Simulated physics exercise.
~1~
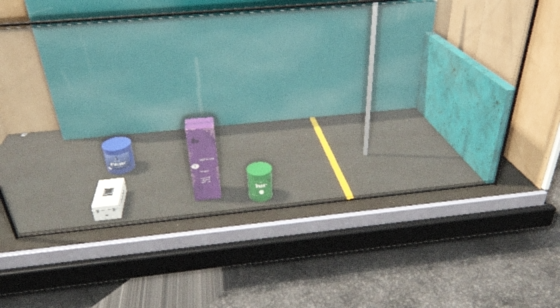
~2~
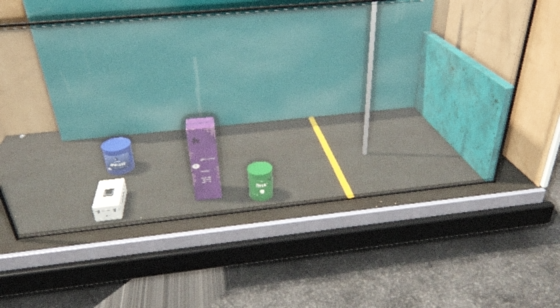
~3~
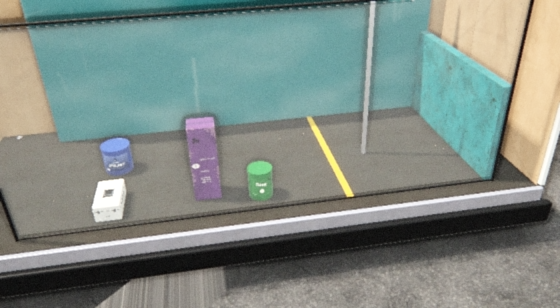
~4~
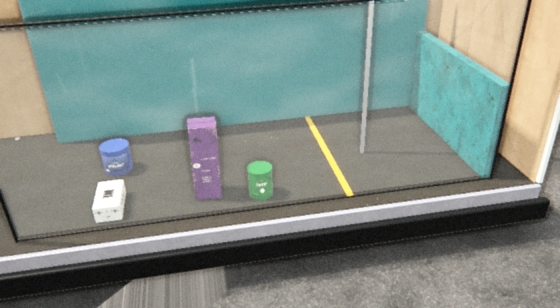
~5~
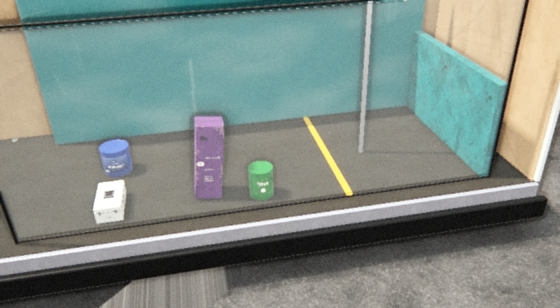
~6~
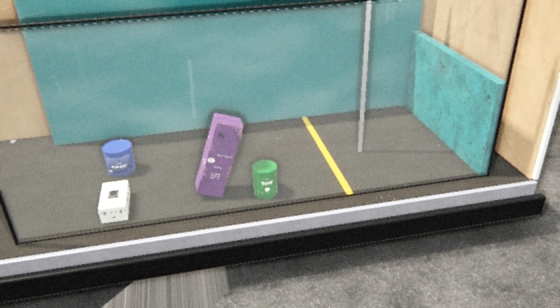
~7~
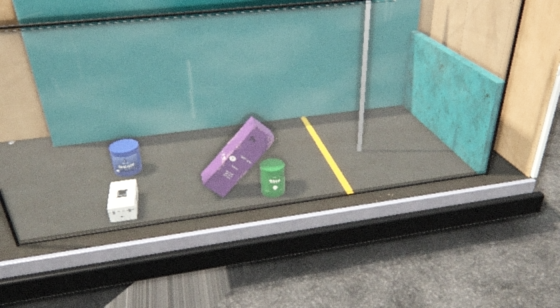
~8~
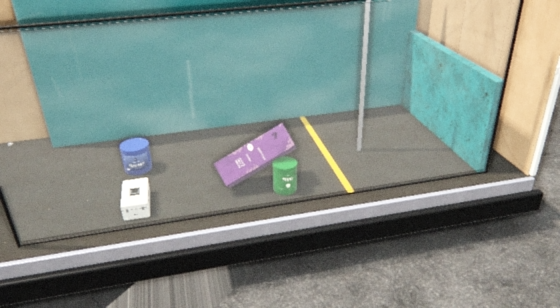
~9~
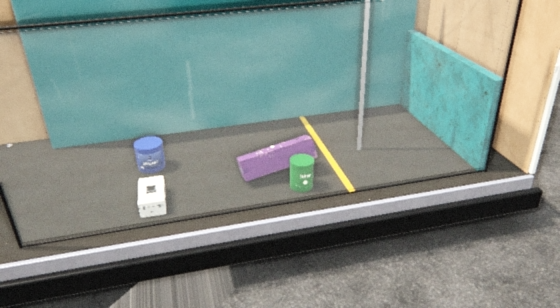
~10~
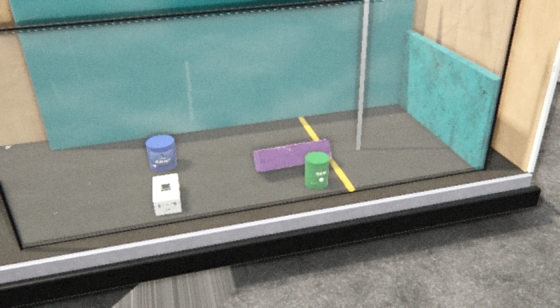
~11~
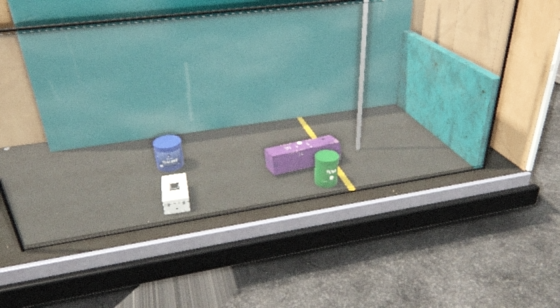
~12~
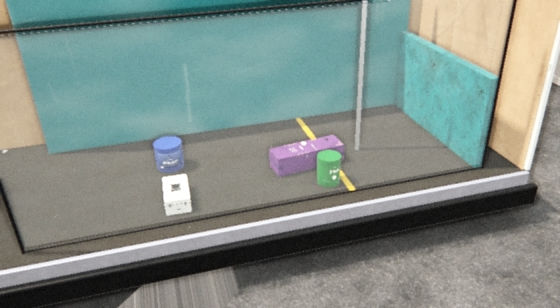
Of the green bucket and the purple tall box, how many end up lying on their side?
One of them ends up on its side, the purple tall box. The green bucket stays upright.
